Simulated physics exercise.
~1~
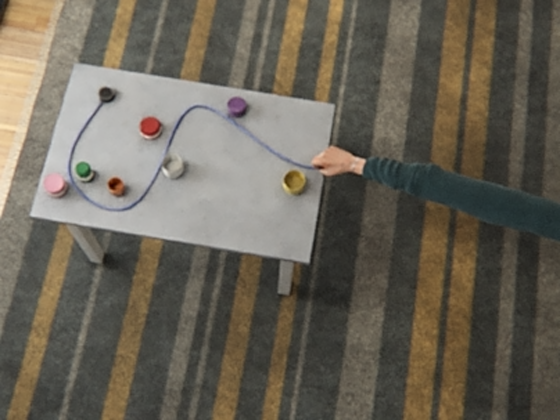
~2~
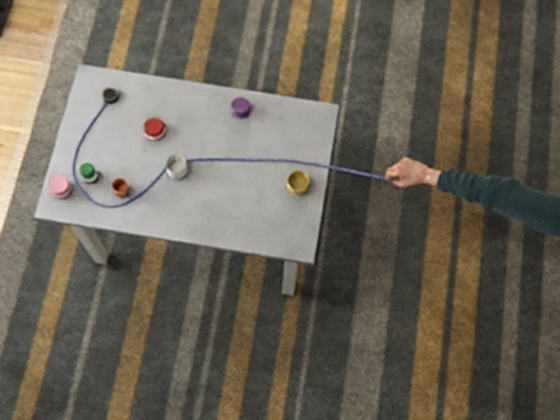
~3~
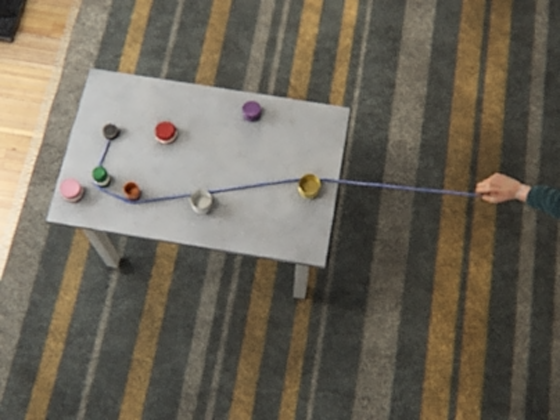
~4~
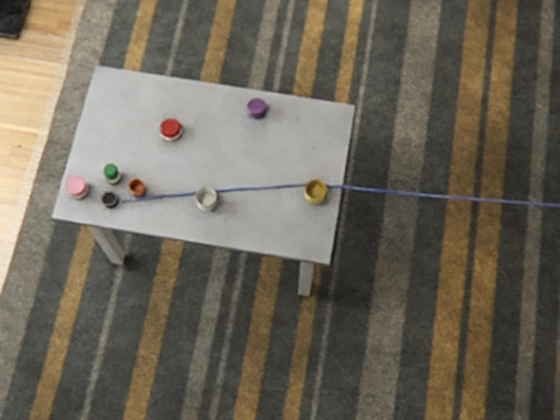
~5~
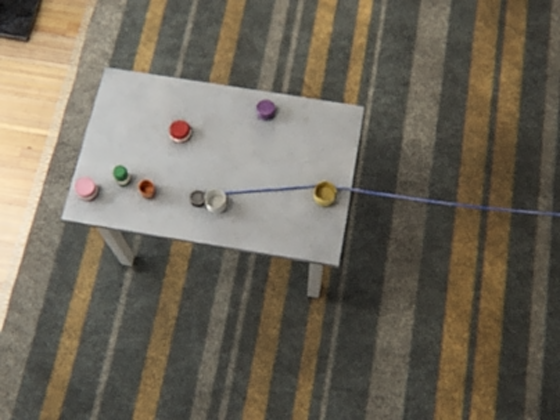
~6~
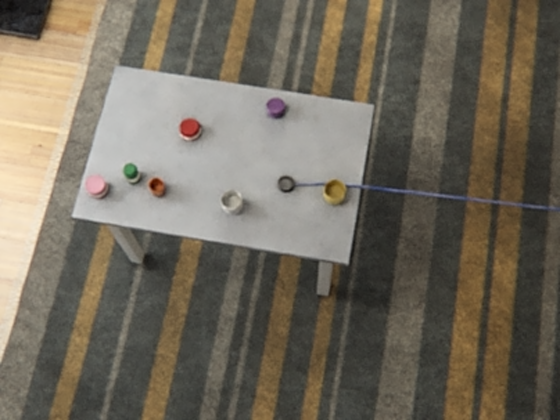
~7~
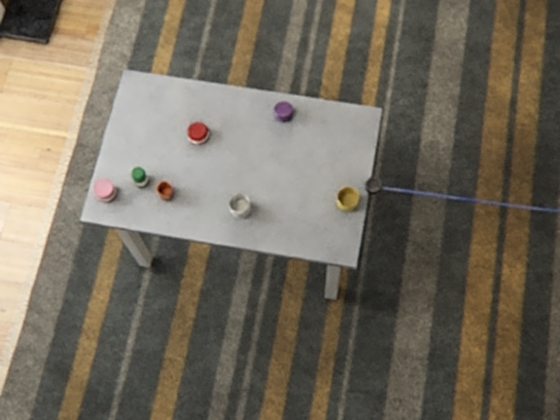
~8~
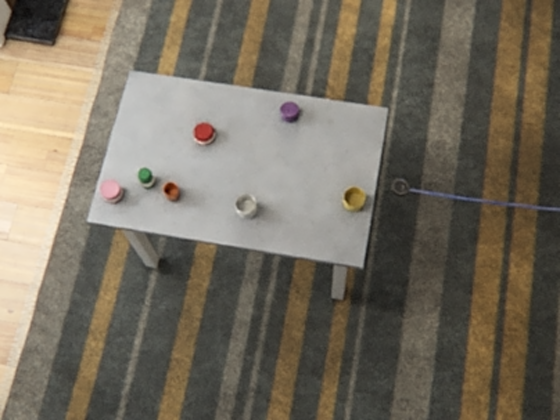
A hand in a dark teal sleeve holds a blue cord at the right side of a grey side table, seen from above on a striped rug. The cord snakes past a purple tub, white cup, orange mug and green jar to a small black puck at the upper left, with red, pink and yellow containers nearby. The hand pulls right, straightening the cord. The puck slides down past the green jar, then right past the white cup and the yellow cup. It leaves the right edge, trailing the cord, while the seven containers remain on the table.
